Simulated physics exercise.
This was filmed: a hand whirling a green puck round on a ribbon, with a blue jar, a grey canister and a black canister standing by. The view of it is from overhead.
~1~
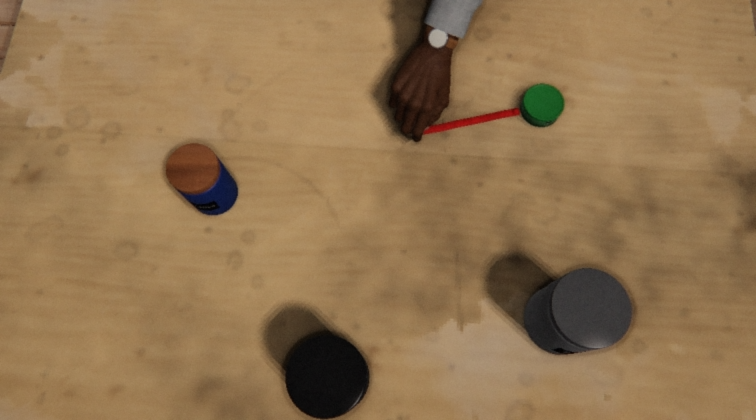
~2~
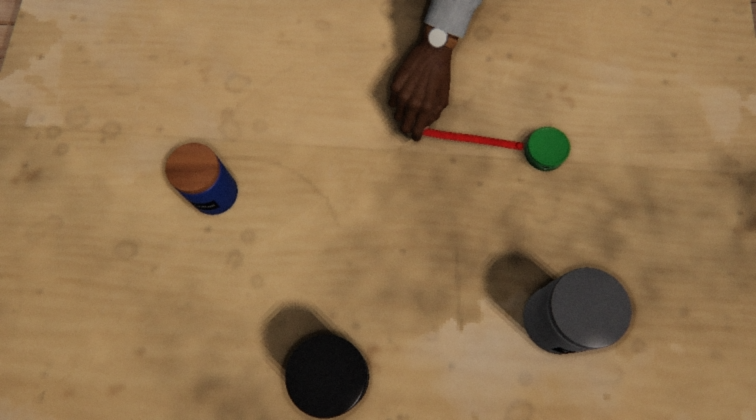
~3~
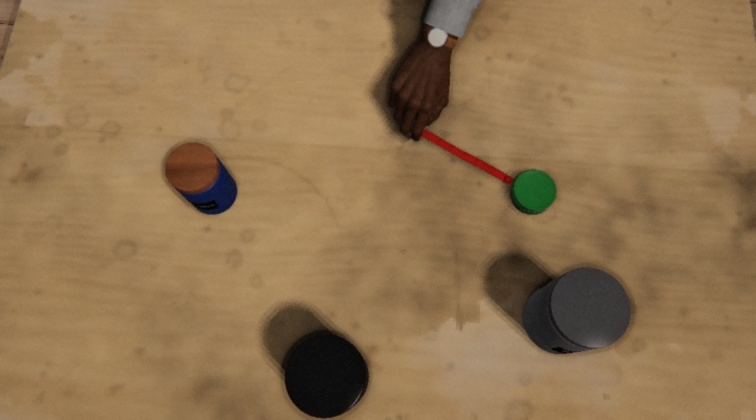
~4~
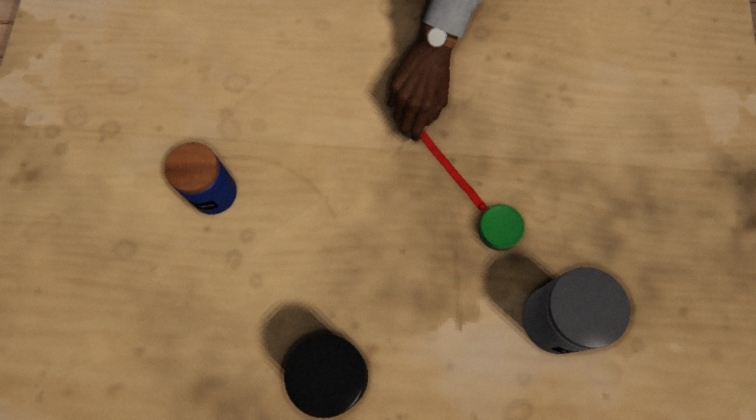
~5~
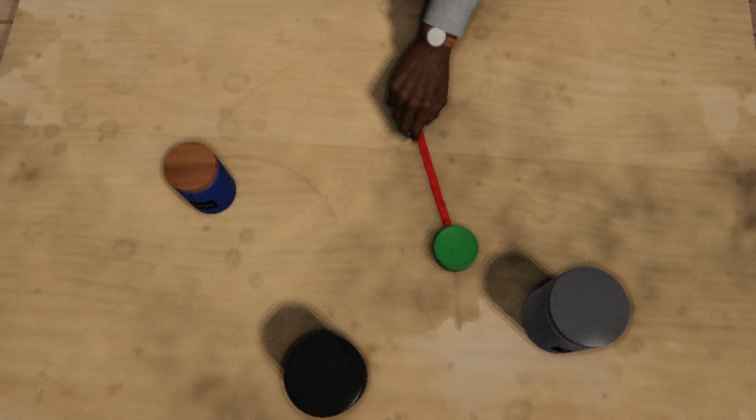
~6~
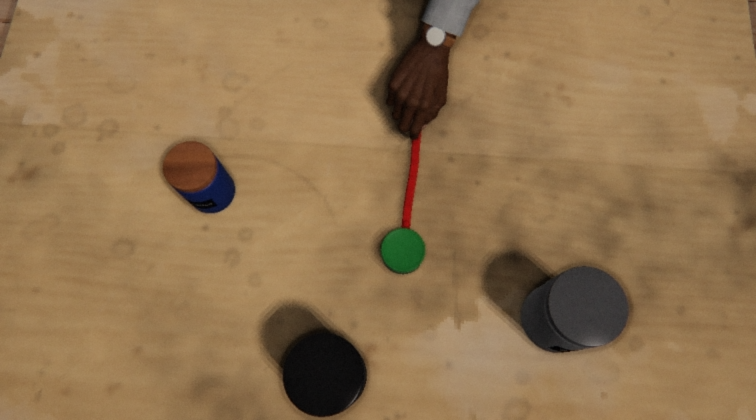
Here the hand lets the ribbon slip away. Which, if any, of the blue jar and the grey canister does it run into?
The blue jar is run into; the grey canister is not run into.
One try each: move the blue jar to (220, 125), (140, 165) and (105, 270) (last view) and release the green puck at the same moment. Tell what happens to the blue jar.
Place 1: No contact; place 2: Contact; place 3: No contact.
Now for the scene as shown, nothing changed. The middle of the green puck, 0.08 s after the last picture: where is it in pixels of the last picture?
At that time it is near pixel (309, 227).
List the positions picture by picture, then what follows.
Green puck (544, 102); blue jar (192, 167); grey canister (592, 307); black canister (326, 376), in the first frame.
Green puck (549, 146), in the second frame.
Green puck (535, 190), in the third frame.
Green puck (503, 225), in the fourth frame.
Green puck (457, 247), in the fifth frame.
Green puck (404, 250); blue jar (189, 165); grey canister (589, 305); black canister (323, 374); going round clockwise, in the sixth frame.
Then, 0.08 s on from there, puck near (308, 227).
Then, 0.20 s on from there, puck near (239, 213); blue jar pushed aside.
In the end, puck near (238, 215); blue jar pushed aside. The blue jar gets hit and the grey canister escapes it.
